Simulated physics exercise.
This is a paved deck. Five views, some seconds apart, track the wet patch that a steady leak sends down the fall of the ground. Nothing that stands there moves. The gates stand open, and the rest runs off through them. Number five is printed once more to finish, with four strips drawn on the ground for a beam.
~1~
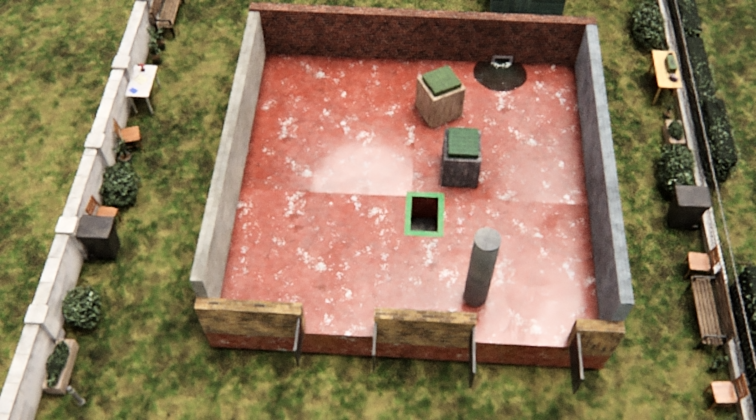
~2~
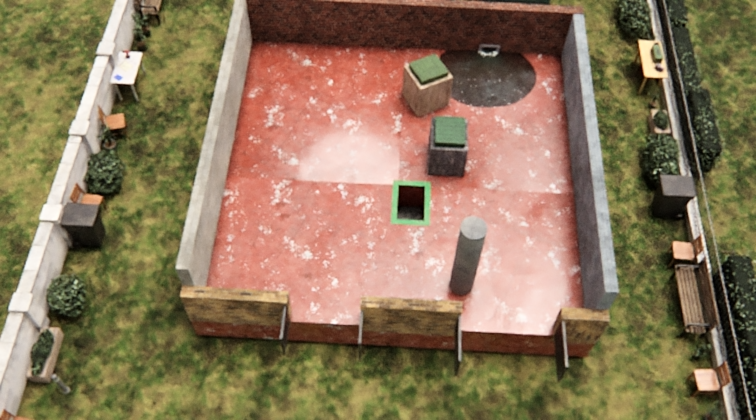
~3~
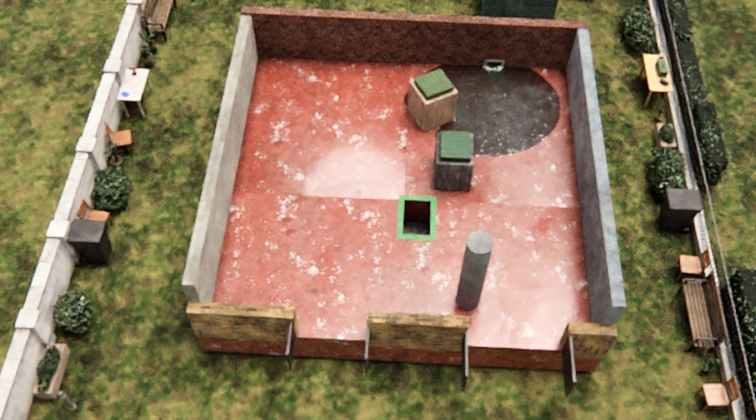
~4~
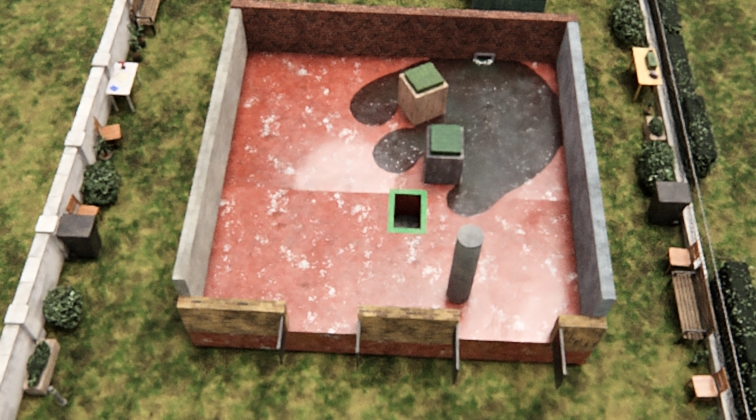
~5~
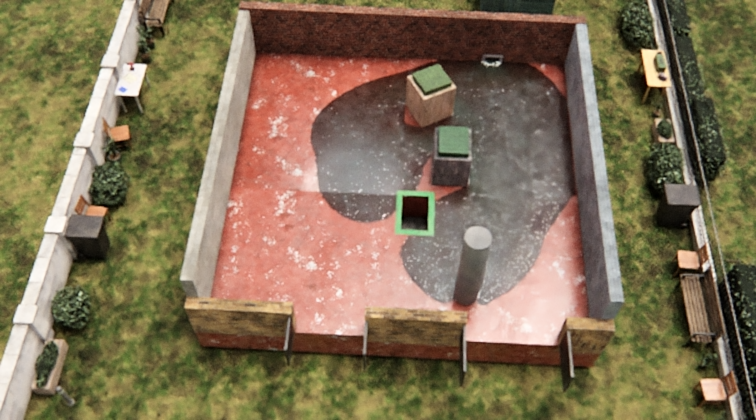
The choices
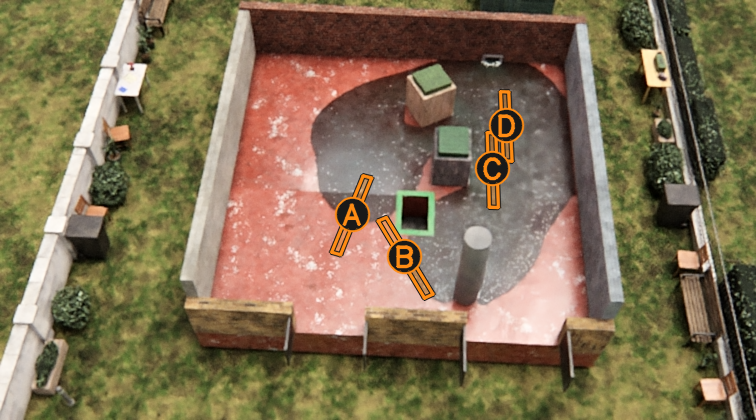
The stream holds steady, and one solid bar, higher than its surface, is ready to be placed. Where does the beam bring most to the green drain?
B beats the others.
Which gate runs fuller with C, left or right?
More leaves on the left.
On the marked copy, A from (336, 253) to (367, 176); B from (382, 219) to (428, 296); C from (493, 207) to (491, 132); D from (507, 161) to (504, 91).
With A, about 7 % of the stream runs into the green drain, about 88 % out by the gates.
With B, about 11 % of the stream runs into the green drain, about 84 % out by the gates.
With C, about 5 % of the stream runs into the green drain, about 90 % out by the gates.
With D, about 6 % of the stream runs into the green drain, about 89 % out by the gates.
